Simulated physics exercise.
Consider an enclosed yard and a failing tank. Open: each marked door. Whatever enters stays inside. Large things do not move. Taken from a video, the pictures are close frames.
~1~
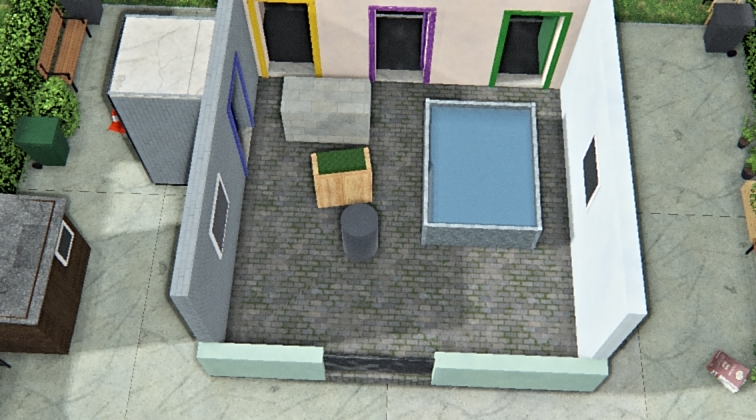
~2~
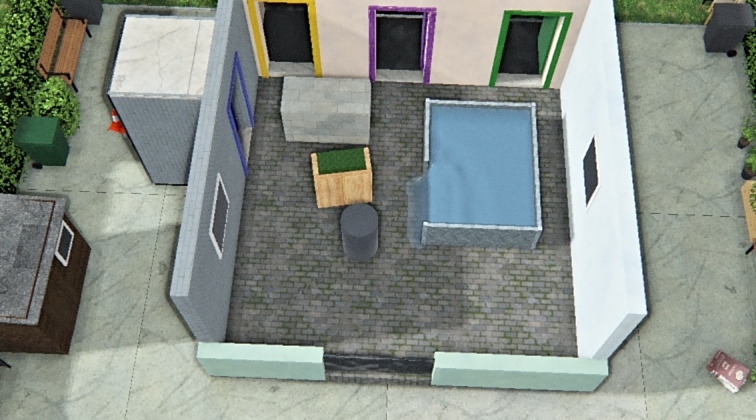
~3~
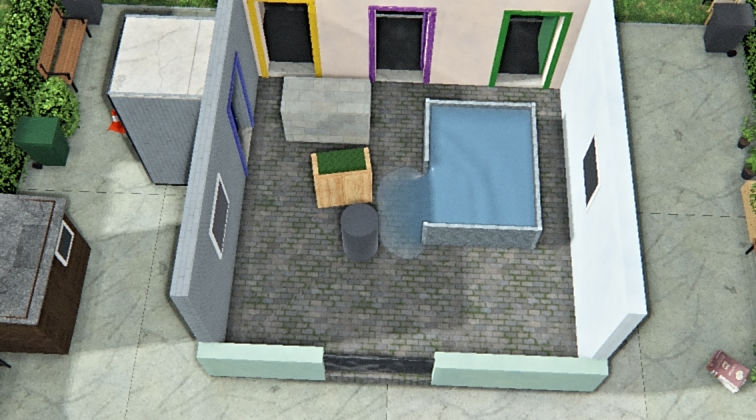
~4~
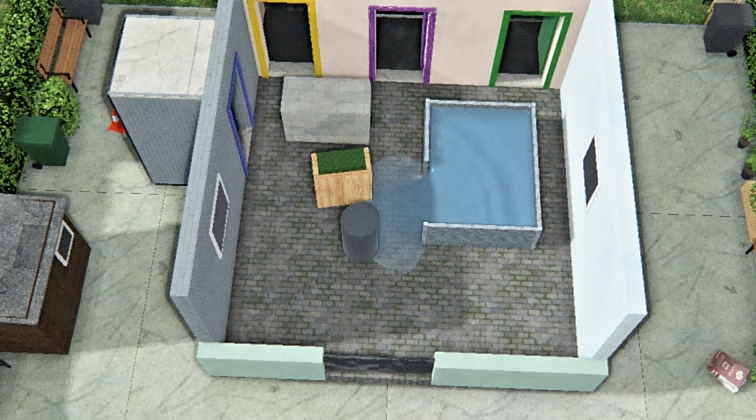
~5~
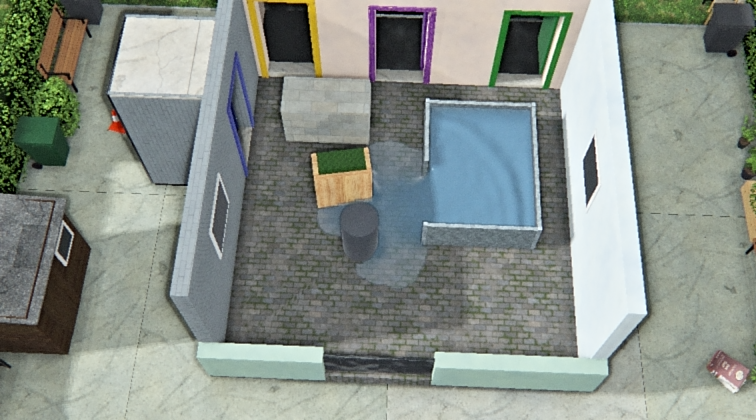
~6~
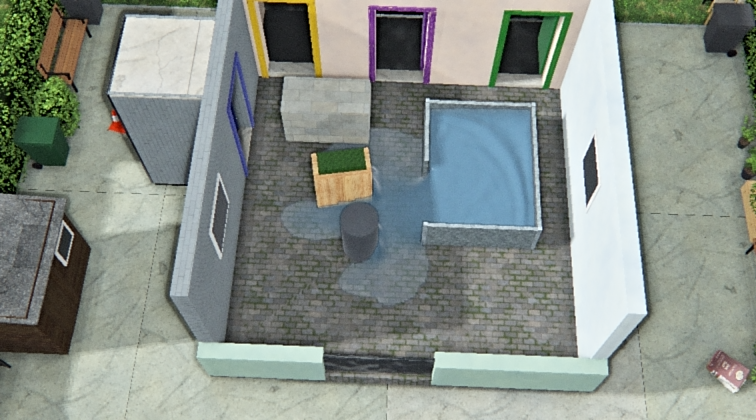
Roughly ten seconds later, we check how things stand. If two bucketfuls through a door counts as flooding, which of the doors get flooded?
The blue door gets flooded; the yellow door does not get flooded; the purple door gets flooded; the green door gets flooded.
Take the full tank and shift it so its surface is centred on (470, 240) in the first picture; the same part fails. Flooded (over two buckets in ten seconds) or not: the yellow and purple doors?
Briefly, the yellow door overshoots and the purple door stays within the limit.
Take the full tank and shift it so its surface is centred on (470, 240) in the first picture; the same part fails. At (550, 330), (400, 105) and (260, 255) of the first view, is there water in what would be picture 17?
Well, in the order you listed them, they'd be unreached, unreached and reached by the flood.
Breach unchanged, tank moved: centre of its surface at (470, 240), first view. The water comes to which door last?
The door marked green.
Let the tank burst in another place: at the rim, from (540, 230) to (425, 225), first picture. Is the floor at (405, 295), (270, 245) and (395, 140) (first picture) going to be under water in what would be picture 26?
Submerged, submerged, unwetted.
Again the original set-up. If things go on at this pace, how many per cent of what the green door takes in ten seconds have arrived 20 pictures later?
Share at that point: Close to 0 in a hundred.
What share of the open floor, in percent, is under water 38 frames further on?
Estimated share: Around 95 %.
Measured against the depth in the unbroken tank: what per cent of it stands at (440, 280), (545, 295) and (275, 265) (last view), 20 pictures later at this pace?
In order: 0, 0, 10 %.
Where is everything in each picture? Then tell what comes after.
The first frame shows the water tank at (481, 165) is whole and still.
In the second frame, water pours out at (426, 205) and has run to (418, 244).
In the third frame, water pours out at (426, 206) and has run to (396, 250).
In the fourth frame, water pours out at (426, 206) and has run to a hidden place.
In the fifth frame, water pours out at (426, 206) and has run to (321, 218).
In the sixth frame, the front is at (287, 219), out from the gap at (426, 206).
A moment on, water covers 35 % of the floor; the blue door wet at the sill, nothing in, the yellow door not reached, the purple door not reached, the green door not reached.
Next, water covers 55 % of the floor; the blue door under two buckets in, the yellow door not reached, the purple door under two buckets in, the green door not reached.
Then, water covers 75 % of the floor; the blue door over two buckets in, the yellow door wet at the sill, nothing in, the purple door far over two buckets in, the green door wet at the sill, nothing in.
Later, water covers 95 % of the floor; the blue door over two buckets in, the yellow door wet at the sill, nothing in, the purple door far over two buckets in, the green door wet at the sill, nothing in.
In the end, water covers 100 % of the floor; the blue door over two buckets in, the yellow door wet at the sill, nothing in, the purple door far over two buckets in, the green door over two buckets in.
